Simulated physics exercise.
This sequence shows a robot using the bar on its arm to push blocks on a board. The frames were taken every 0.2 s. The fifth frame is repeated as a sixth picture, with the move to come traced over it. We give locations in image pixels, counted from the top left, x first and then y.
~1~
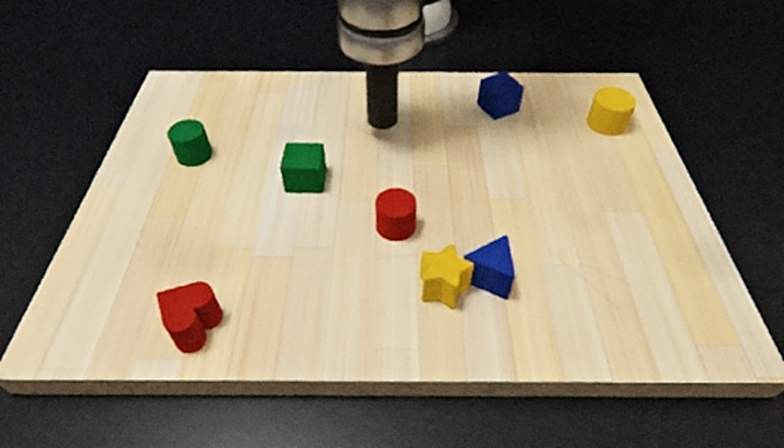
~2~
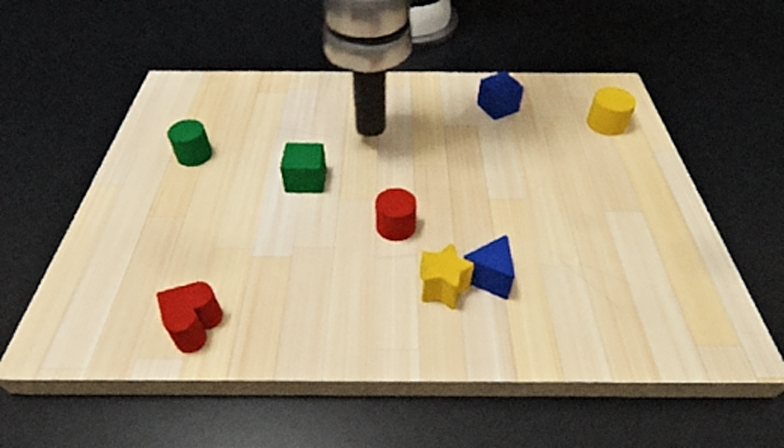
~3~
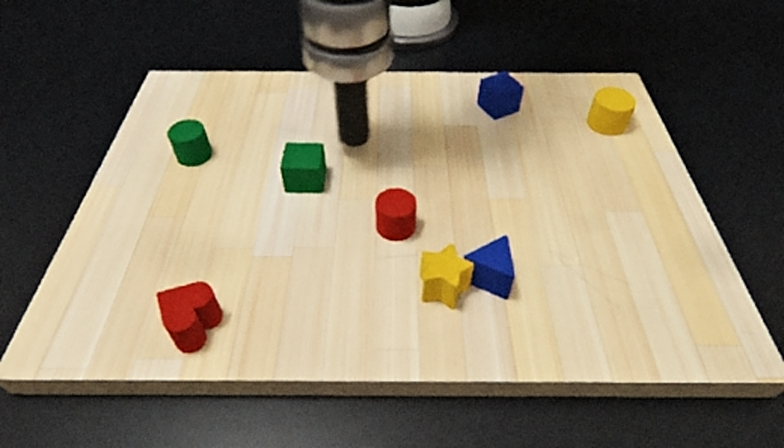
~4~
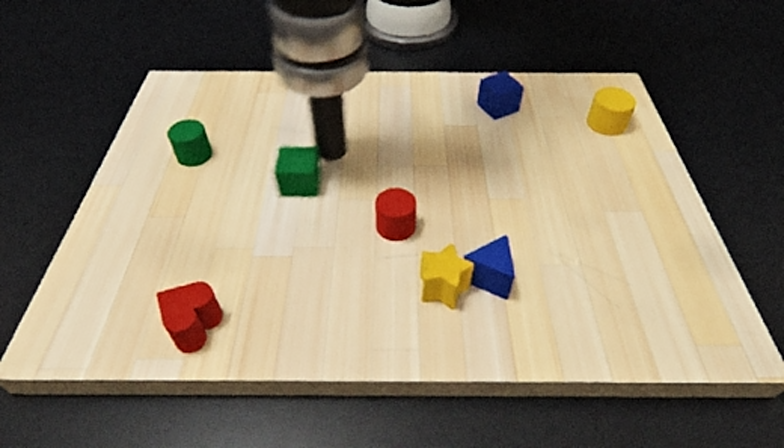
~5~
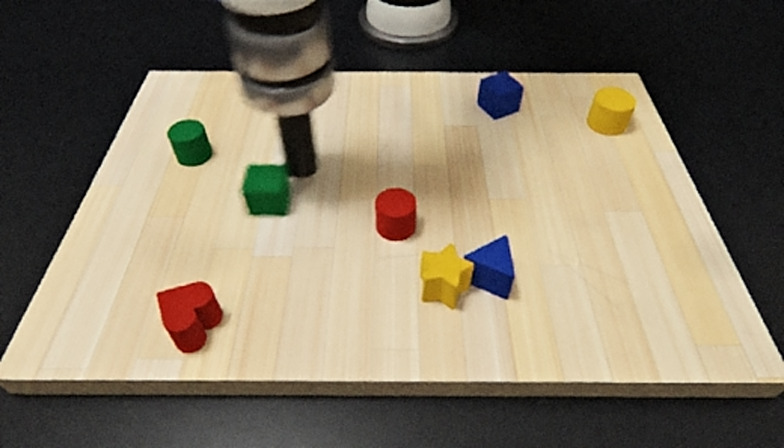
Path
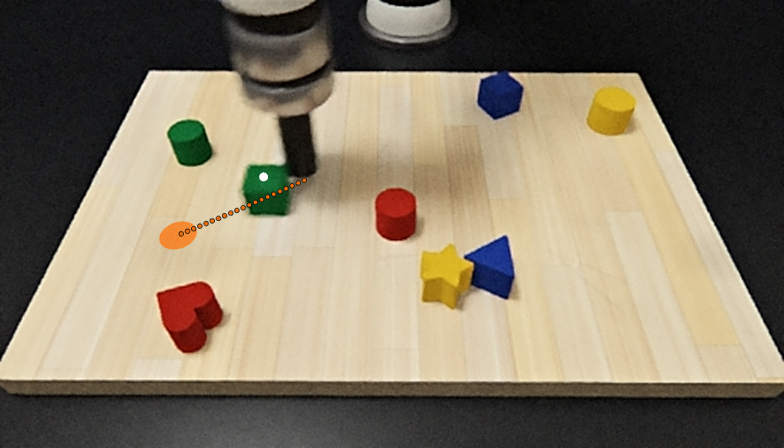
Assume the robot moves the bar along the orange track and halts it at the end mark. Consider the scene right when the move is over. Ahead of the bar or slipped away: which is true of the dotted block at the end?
The block lies off to the side or behind.
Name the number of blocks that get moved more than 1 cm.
In total, one block gets moved by over 1 cm.
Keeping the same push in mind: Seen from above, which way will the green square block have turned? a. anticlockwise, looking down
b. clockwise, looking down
My answer is option a.
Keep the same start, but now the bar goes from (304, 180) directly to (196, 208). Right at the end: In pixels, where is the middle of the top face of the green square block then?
It should be at about (206, 208).
Drawn move, in a line from (304, 180) to (178, 235); the dot is on the green square block.
What follows on the original path. One third of the way, bar (262, 186); green square block (225, 200), turned 15° anticlockwise.
Two thirds of the way, bar (218, 204); green square block (198, 224), turned 60° anticlockwise.
At the end, bar (172, 223); green square block (182, 237), turned 115° anticlockwise.
